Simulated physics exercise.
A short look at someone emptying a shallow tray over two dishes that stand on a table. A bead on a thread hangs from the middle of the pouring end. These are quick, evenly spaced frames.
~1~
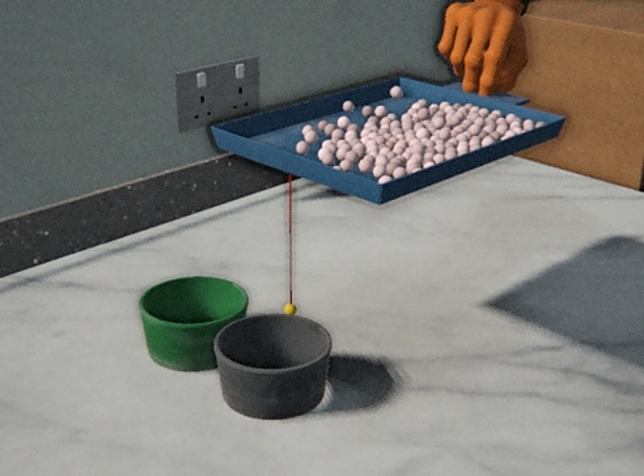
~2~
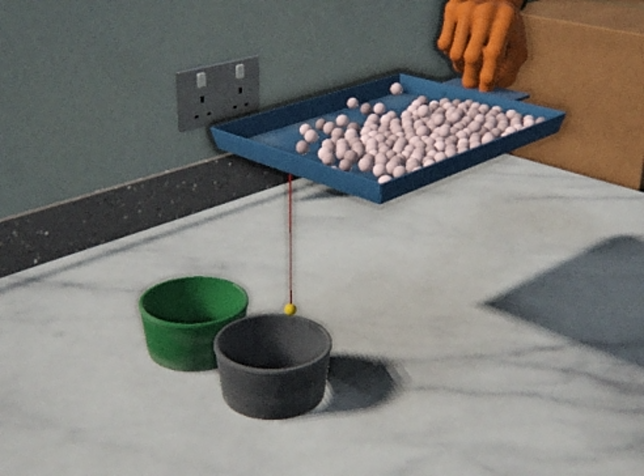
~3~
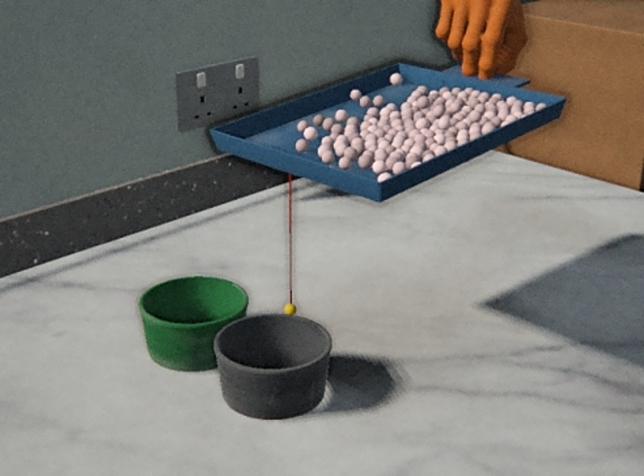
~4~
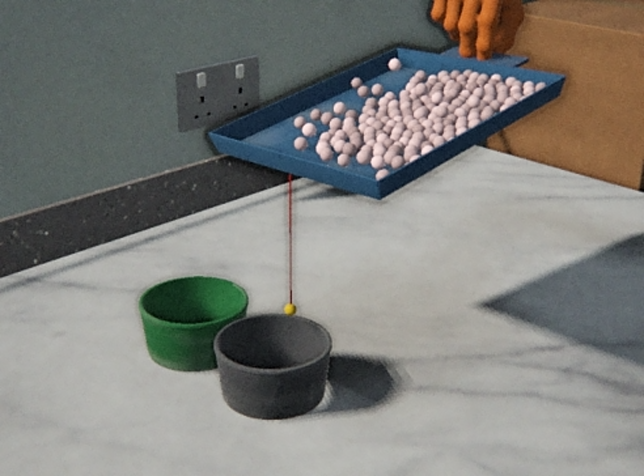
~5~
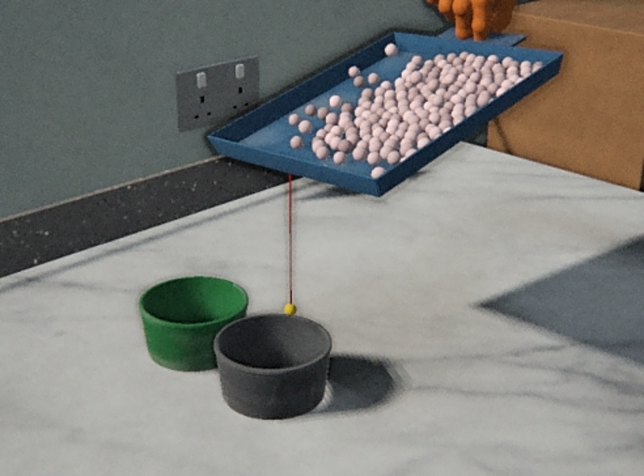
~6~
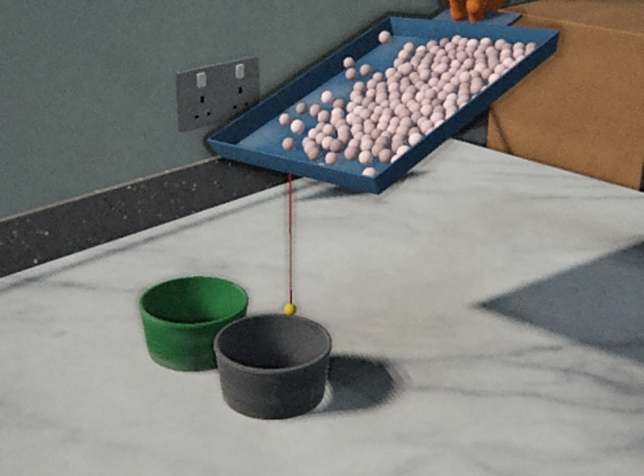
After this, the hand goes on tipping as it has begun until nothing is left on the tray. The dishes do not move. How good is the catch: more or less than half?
Caught overall: The larger part.
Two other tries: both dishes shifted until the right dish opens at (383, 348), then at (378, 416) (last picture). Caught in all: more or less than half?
In turn: Not half; less than half.
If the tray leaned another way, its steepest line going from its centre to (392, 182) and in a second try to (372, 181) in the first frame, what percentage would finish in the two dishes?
Roughly 0 per cent, and 10 per cent.
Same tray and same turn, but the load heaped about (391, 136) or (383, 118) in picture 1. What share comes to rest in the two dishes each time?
The first gives 70 %, the second 80 %.
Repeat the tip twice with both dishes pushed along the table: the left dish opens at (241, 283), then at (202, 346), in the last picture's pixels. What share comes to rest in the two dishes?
The first gives 10 %, the second 30 %.
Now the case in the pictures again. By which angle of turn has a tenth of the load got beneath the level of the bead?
At about 60°.
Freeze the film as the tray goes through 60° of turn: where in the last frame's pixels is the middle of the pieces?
At about (260, 146).
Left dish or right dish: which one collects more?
The winner is the left-hand dish.
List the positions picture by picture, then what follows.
The first frame shows corners of the pouring end at (218, 127) and (381, 182), level; middle of the load at (439, 136), sugar pearls; left dish at (153, 337); right dish at (231, 382); bead on its thread at (291, 310).
The second frame shows corners of the pouring end at (218, 128) and (380, 181), level; middle of the load at (439, 134).
The third frame shows corners of the pouring end at (217, 129) and (379, 180), tipped barely, lowest at the left corner; middle of the load at (439, 125).
The fourth frame shows corners of the pouring end at (216, 132) and (377, 178), tipped a little, lowest at the left corner; middle of the load at (438, 113), a stray few on the move.
The fifth frame shows corners of the pouring end at (215, 135) and (375, 176), tipped a little, lowest at the left corner; middle of the load at (434, 100), a stray few on the move.
The sixth frame shows corners of the pouring end at (214, 138) and (373, 174), tipped clearly, lowest at the left corner; middle of the load at (426, 91), most on the move; left dish at (153, 337); right dish at (231, 382).
Soon after the last picture, tray tipped steeply; most on the tray; a stray few in the right dish; a small part in the left dish; a stray few outside both; about a quarter in the air.
A little later, tray tipped right over; a small part on the tray; a small part in the right dish; about a third in the left dish; about a quarter outside both; a small part in the air.
Later still, tray tipped past a quarter turn; about a quarter in the right dish; about half in the left dish; about a quarter outside both.
By the end, tray tipped past a quarter turn; about a quarter in the right dish; about half in the left dish; about a quarter outside both.
